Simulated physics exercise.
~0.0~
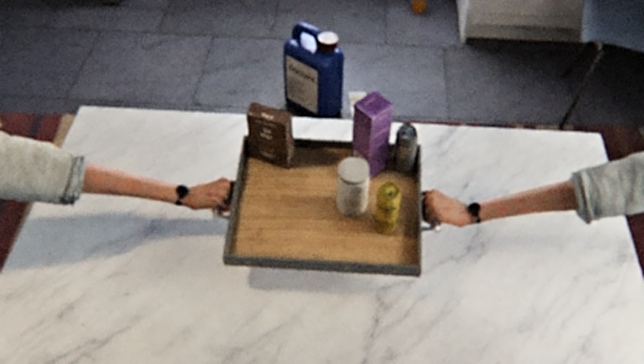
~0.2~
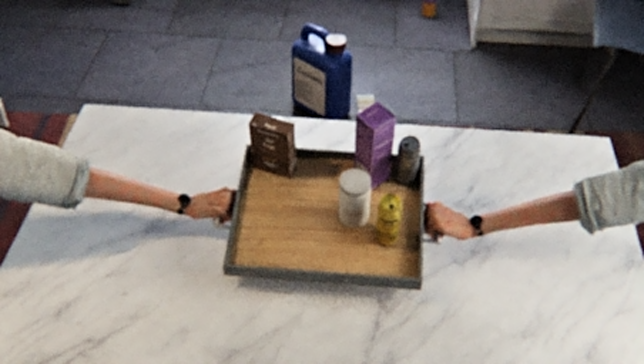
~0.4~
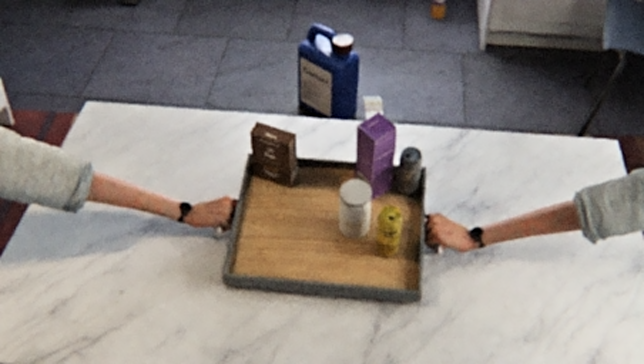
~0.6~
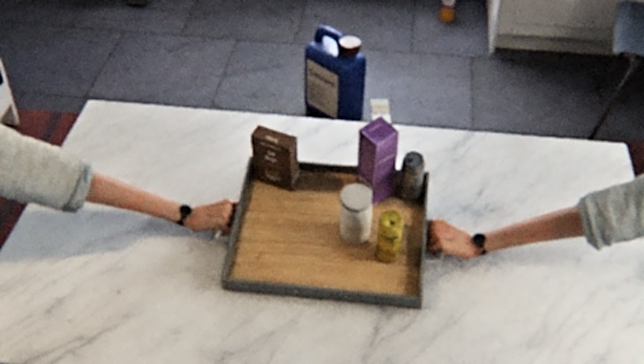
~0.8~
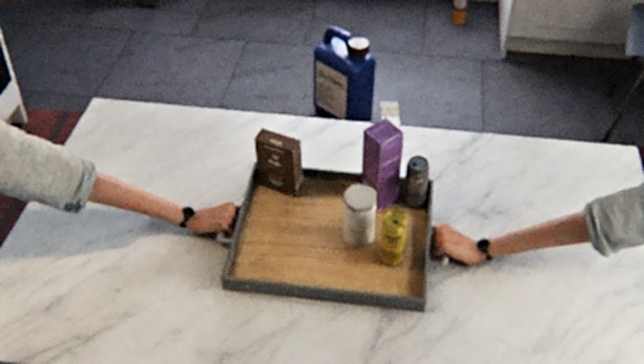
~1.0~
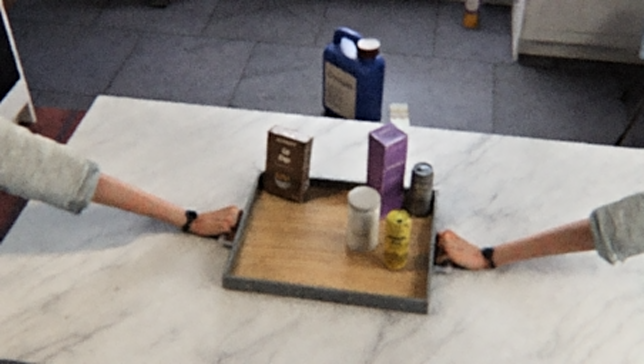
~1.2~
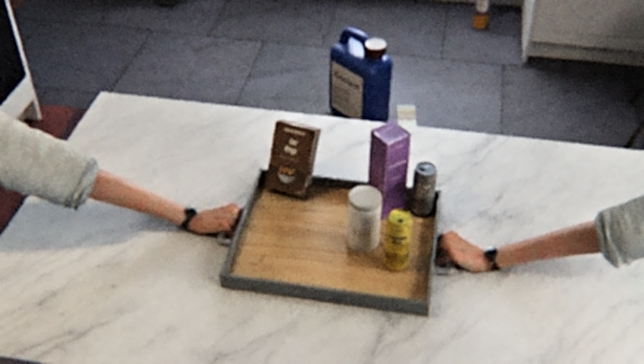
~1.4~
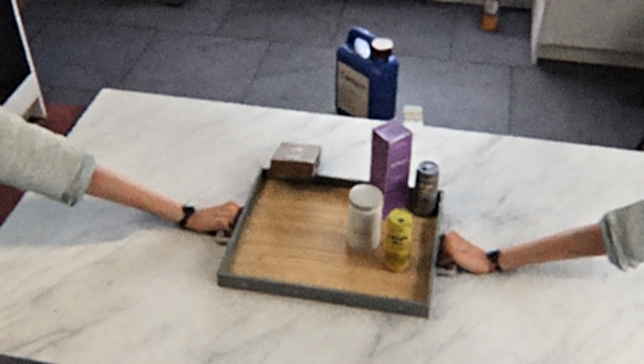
Two hands hold a grey-rimmed wooden tray above a white marbled table, seen from above and in front, with a blue jug standing beyond it on the far side. On the tray are a brown packet at the back left, a purple carton and grey can at the back right, and a white jar and yellow can nearer the middle. The hands lower the tray until it lies flat, turned slightly. The brown packet rocks, then topples at the back edge and ends on its side off the tray, while the other things stay upright.
